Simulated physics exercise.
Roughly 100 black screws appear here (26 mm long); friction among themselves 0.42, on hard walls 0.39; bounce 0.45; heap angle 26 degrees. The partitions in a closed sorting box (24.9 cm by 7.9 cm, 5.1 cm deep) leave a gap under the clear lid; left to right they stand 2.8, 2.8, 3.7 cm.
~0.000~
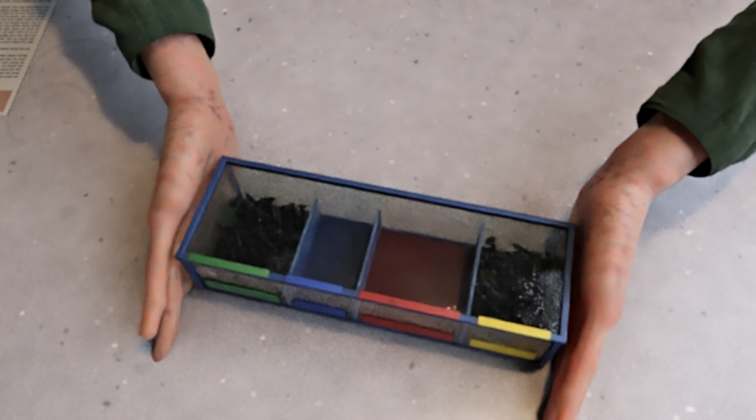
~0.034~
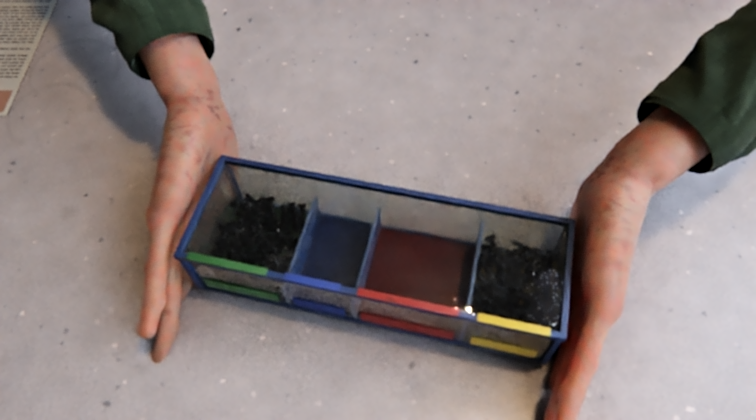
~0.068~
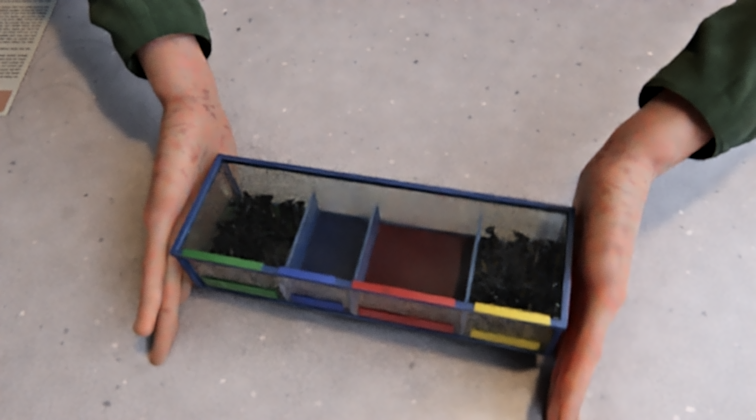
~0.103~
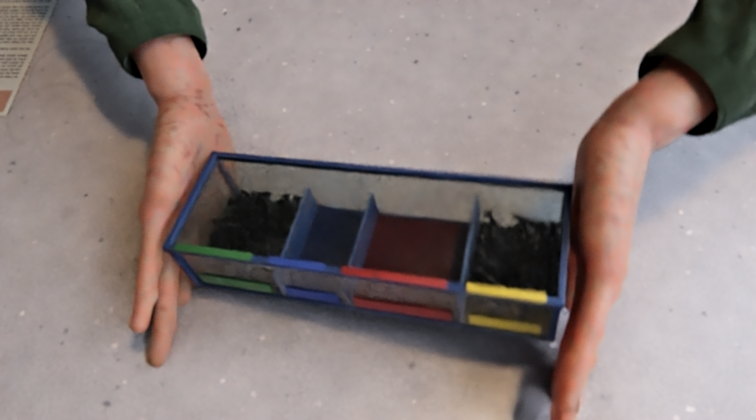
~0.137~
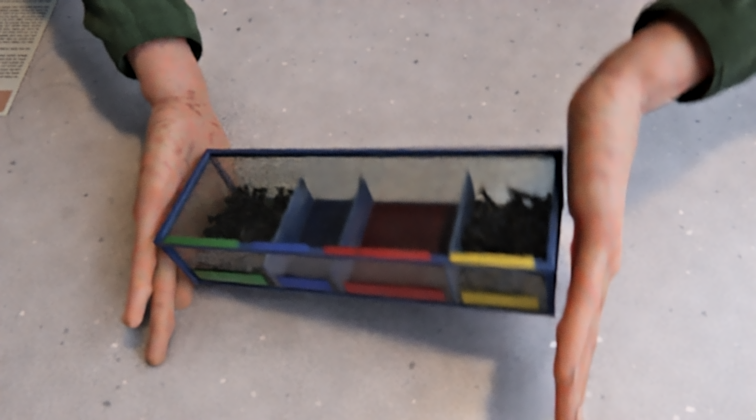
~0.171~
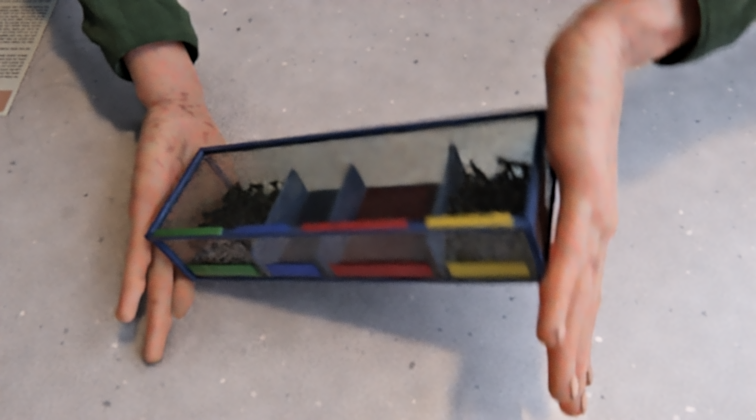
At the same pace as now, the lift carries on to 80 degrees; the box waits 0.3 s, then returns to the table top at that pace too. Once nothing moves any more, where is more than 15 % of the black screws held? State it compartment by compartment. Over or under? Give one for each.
Red compartment under; blue compartment under; green compartment over; yellow compartment over.
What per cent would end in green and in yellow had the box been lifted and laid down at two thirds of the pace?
Per cent held - green: 50, yellow: 45.
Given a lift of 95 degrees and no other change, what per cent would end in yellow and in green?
In per cent, yellow 45 and green 55.
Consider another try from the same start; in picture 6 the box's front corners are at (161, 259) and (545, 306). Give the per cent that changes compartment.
Then roughly 10 per cent.
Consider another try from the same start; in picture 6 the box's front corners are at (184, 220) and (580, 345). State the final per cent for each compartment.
Final shares, in per cent - red: 20, blue: 0, green: 25, yellow: 55.
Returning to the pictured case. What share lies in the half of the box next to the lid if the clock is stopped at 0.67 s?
Around 40 %.
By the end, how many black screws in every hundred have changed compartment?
0 %.
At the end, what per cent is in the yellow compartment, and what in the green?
Yellow at 45 and green at 55, in per cent.
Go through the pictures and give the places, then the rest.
The first picture shows box tilt 0 degrees, front corners at (184, 255) and (559, 337); green 50 %, yellow 50 %.
The second picture shows box tilt 1 degrees, front corners at (182, 254) and (559, 333).
The third picture shows box tilt 4 degrees, front corners at (178, 251) and (560, 322), lowest corner left back.
The fourth picture shows box tilt 10 degrees, front corners at (171, 246) and (557, 299), lowest corner left back.
The fifth picture shows box tilt 17 degrees, front corners at (162, 240) and (546, 264), lowest corner left back.
The sixth picture shows box tilt 24 degrees, front corners at (153, 234) and (525, 220), lowest corner left back; green 50 %, yellow 50 %. Its pace works out near 215 degrees a second.
After 0.67 s, tilt 80 degrees; green 50 %, yellow 45 %.
Then, at 1.00 s, tilt 48 degrees; green 55 %, yellow 45 %.
Then, at 1.43 s, tilt 0 degrees; green 55 %, yellow 45 %.
By 1.8 s all is still; red 0 %, blue 0 %, green 55 %, yellow 45 %.
